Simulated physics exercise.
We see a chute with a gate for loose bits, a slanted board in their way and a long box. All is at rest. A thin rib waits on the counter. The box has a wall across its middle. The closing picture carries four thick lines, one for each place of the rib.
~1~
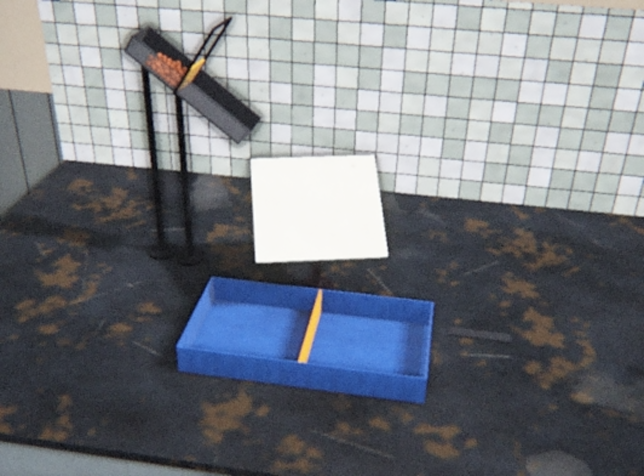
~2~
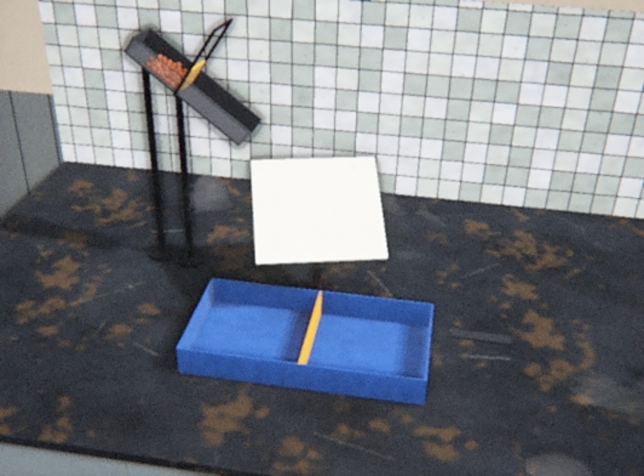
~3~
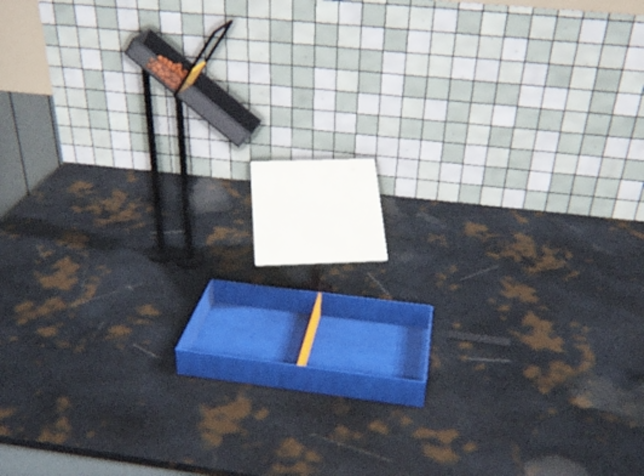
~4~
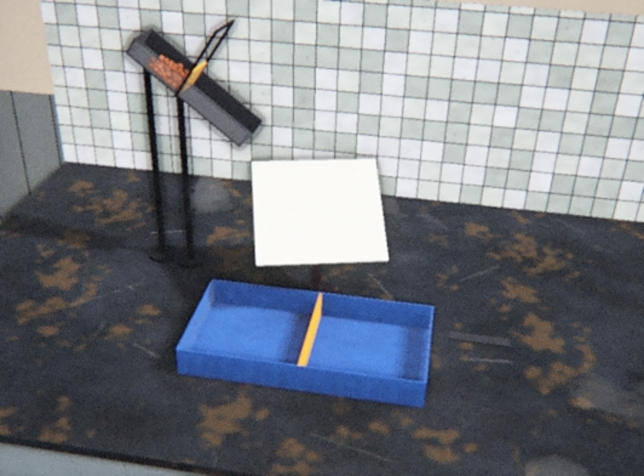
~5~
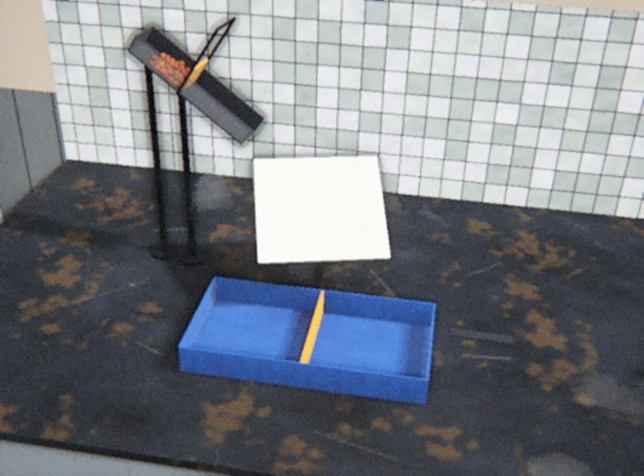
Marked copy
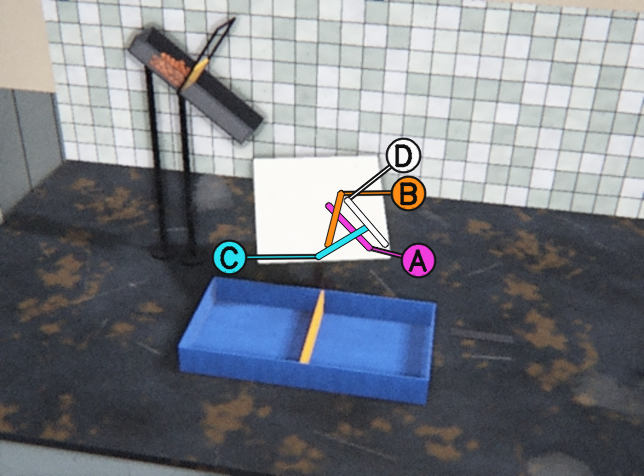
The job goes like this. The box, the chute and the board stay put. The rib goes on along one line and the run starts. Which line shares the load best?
I would pick line B.
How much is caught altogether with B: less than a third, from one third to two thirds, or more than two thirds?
Line B gives more than two thirds.
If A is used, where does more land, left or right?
More lands on the right.
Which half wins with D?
Right.
On the marked copy, line A from (328, 205) to (369, 247); line B from (341, 193) to (328, 245); line C from (368, 226) to (318, 256); line D from (347, 200) to (385, 244).
If A is chosen, of what is caught, a small share in the left half, the bulk in the right.
If B is chosen, of what is caught, close to half in the left half, close to half in the right.
If C is chosen, of what is caught, the bulk in the left half, a small share in the right.
If D is chosen, of what is caught, a small share in the left half, the bulk in the right.
